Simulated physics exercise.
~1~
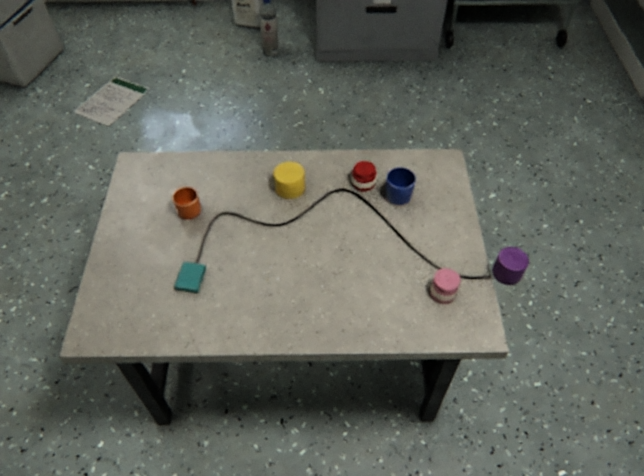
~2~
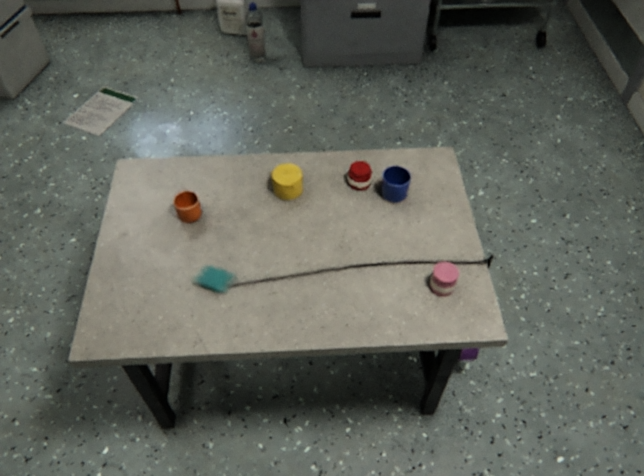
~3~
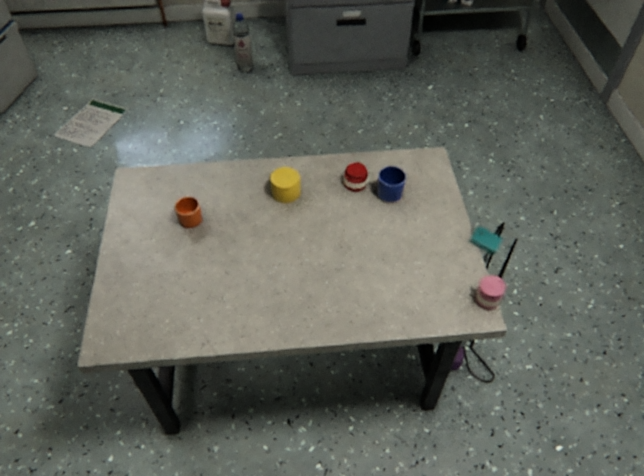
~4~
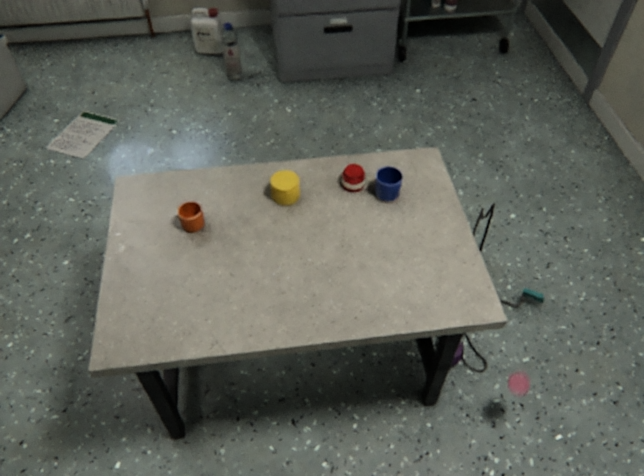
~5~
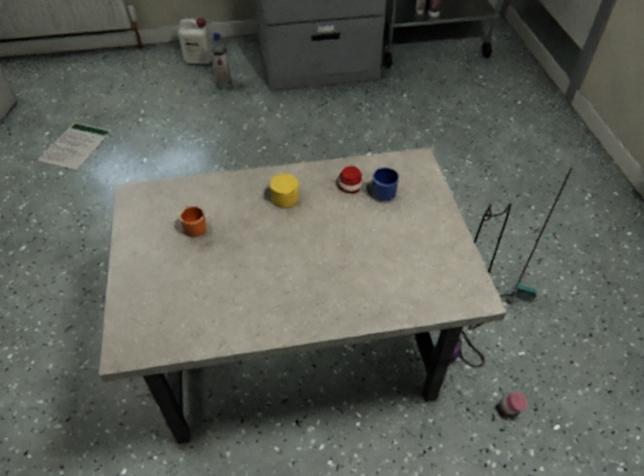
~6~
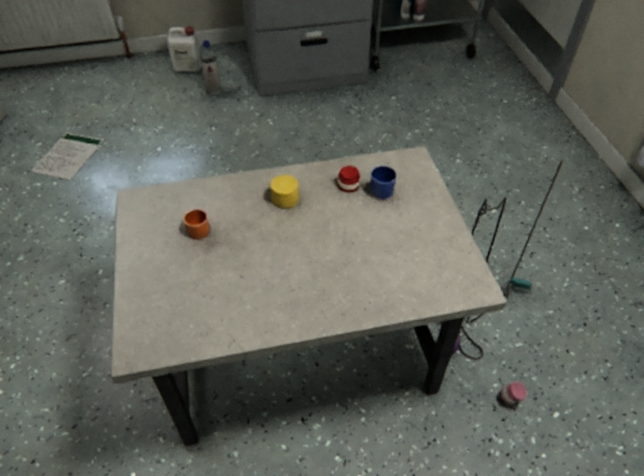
On a grey tabletop, a falling purple speaker precedes a cable, teal phone and pink canister going over the right edge.
